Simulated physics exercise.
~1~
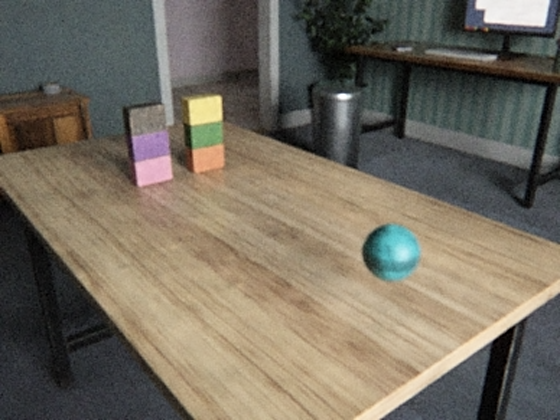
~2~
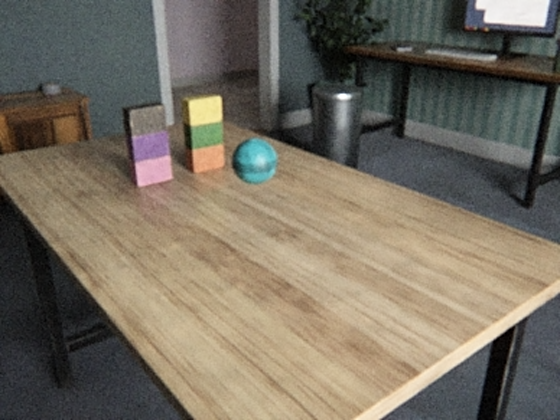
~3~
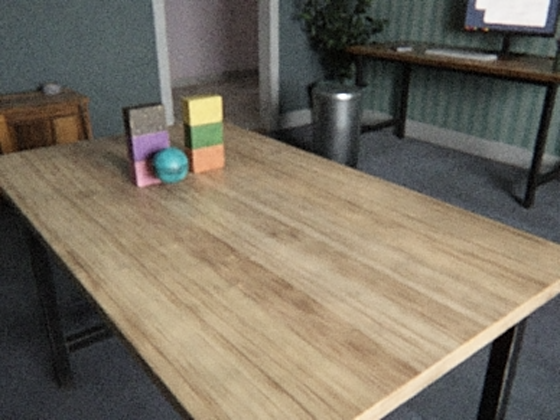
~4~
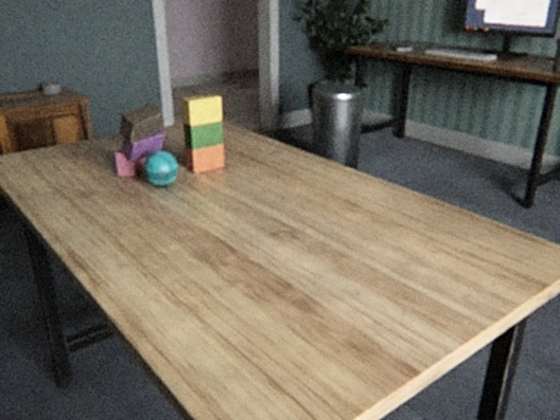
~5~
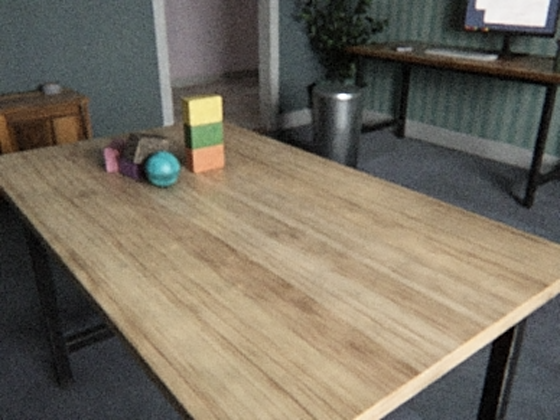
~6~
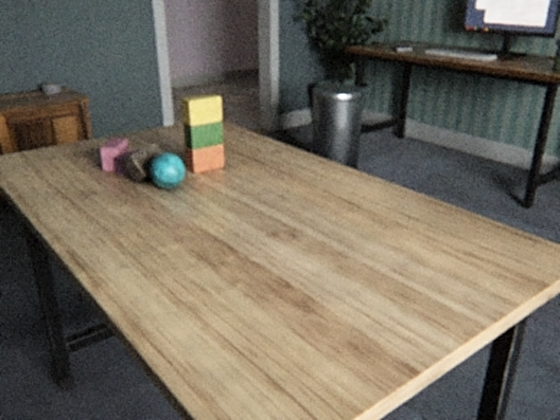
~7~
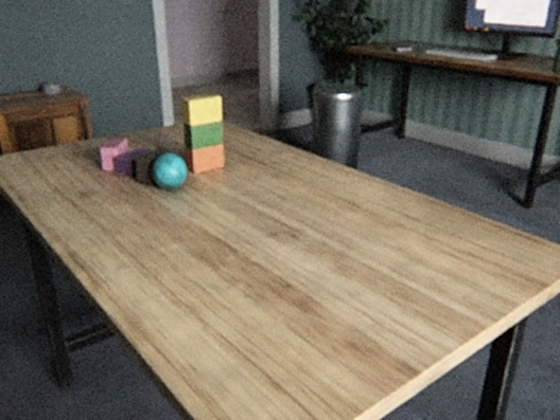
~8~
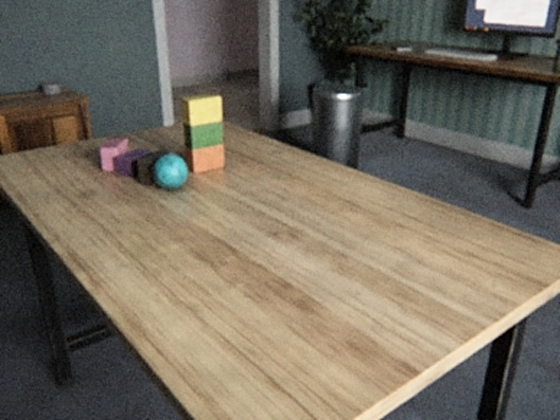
A turquoise ball moves left and away across a wooden table, seen from a still, raised view in a room with a potted plant and a desk behind. Near the far end stand two stacks, the left one black over purple over pink, the right one yellow over green over orange. The ball reaches the left stack, the pink block shifts left, and the purple and black blocks tilt and drop. The ball edges slightly right and settles. Finally, the pink block sits upright at left, the purple lies on its side, the black rests beside the ball, and the right stack still stands.
